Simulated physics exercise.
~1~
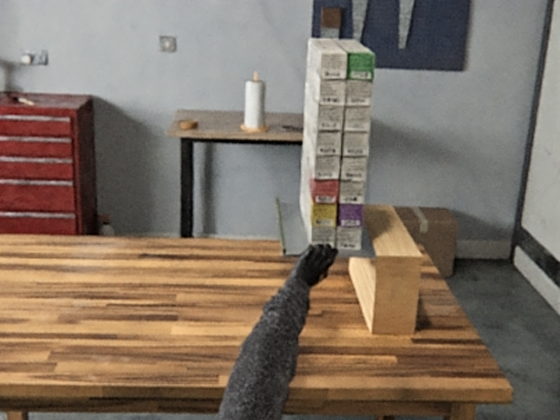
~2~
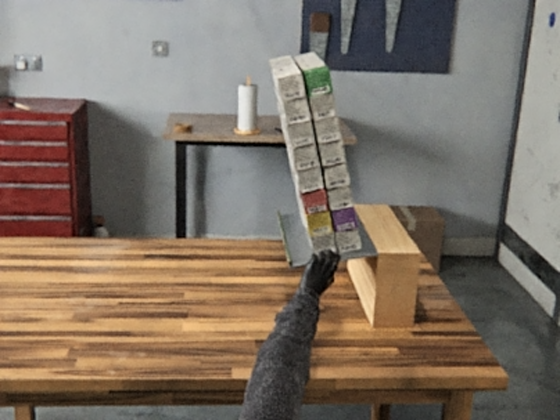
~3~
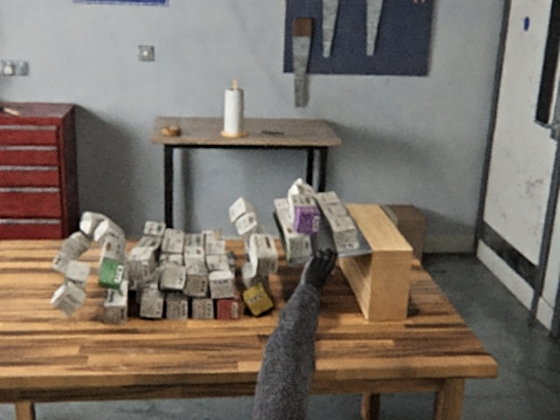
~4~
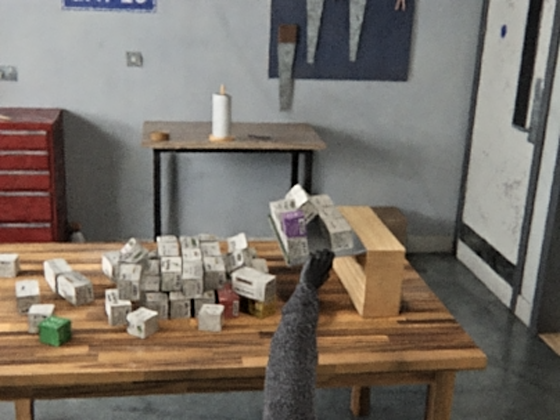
In a workshop with a red tool cabinet and saws hung on the grey wall, the view faces a striped wooden table and drifts slightly sideways. A tall double stack of pale packets, with green, red, yellow and purple ones among them, stands on a small platform beside a wooden block, a dark-sleeved arm reaching to its base. The platform tilts and the stack leans left. It then topples, spilling packets across the tabletop. Finally the green packet lies far left, the red and yellow rest near the heap, and the purple stays with a few on the platform.
